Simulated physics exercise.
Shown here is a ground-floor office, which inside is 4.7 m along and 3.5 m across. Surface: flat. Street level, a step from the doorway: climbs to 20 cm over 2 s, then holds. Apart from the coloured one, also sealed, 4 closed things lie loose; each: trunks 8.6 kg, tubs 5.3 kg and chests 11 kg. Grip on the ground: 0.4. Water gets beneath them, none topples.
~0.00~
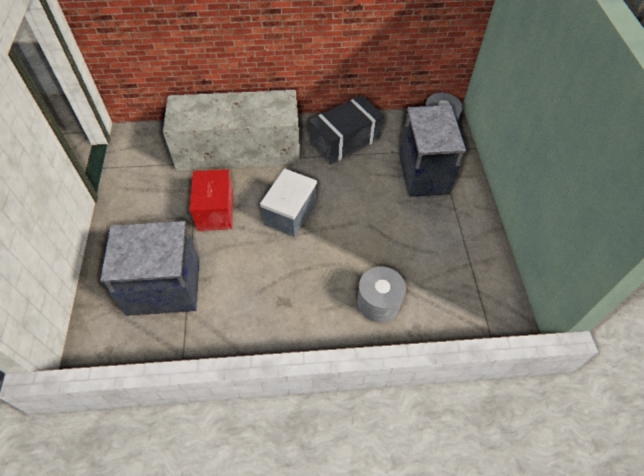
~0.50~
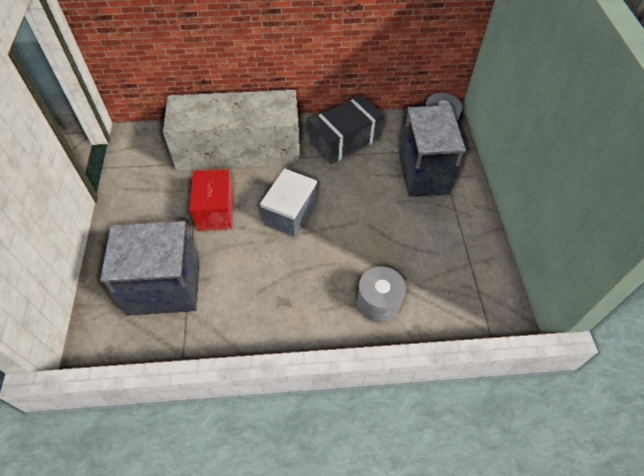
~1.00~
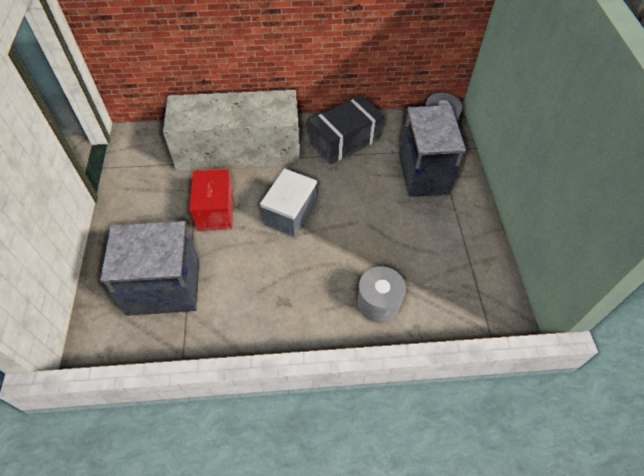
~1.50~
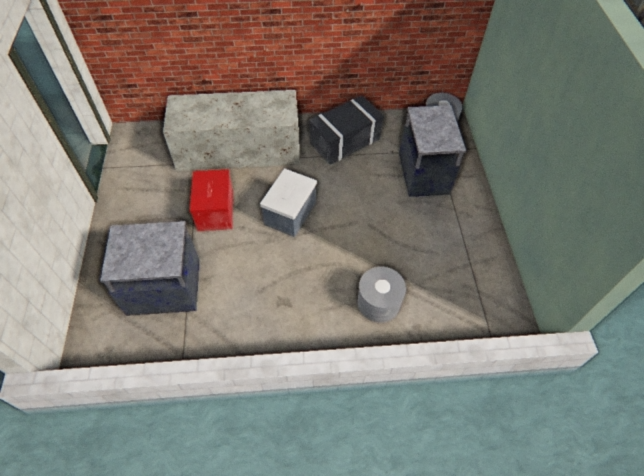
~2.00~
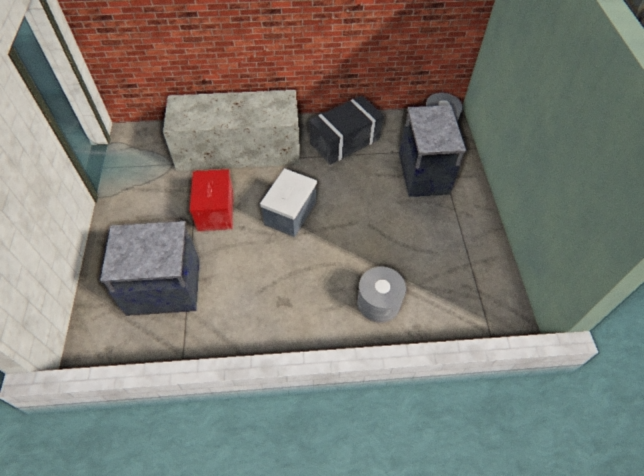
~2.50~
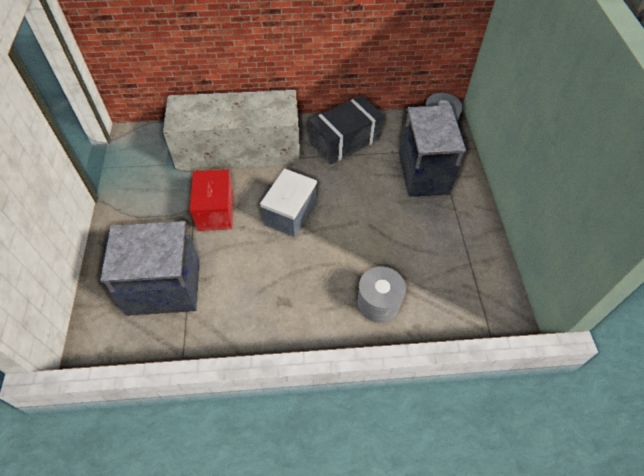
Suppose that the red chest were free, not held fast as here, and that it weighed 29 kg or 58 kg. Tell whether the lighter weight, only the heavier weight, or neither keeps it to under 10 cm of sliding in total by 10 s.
The high one.
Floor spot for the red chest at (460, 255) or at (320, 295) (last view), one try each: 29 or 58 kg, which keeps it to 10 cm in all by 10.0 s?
First try both suffice, second try both suffice.
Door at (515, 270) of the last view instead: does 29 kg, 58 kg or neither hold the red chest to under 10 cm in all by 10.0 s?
Result: The lesser mass is plenty.
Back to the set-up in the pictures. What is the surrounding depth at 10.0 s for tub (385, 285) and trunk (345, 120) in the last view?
I'd put it at 6 cm and 4 cm respectively.
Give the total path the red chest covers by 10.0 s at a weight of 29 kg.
30 cm in all.
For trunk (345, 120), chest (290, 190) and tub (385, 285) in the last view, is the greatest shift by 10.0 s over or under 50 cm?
Taking them in order: Beyond the mark, within the mark and within the mark.
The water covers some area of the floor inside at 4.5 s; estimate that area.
I'd estimate close to 7.0 m2.
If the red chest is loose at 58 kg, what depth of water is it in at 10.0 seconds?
8 cm, roughly.
After 3.5 s the red chest would be 2 cm from its start with 29 kg and 0 cm from its start with 58 kg; 6 cm of water round it then.
After 4.5 s the red chest would be 3 cm from its start with 29 kg and 0 cm from its start with 58 kg; 5 cm of water round it then.
After 7.0 s the red chest would be 16 cm from its start with 29 kg and 0 cm from its start with 58 kg; 7 cm of water round it then.
After 10.0 s the red chest would be 29 cm from its start with 29 kg and 0 cm from its start with 58 kg; 8 cm of water round it then.
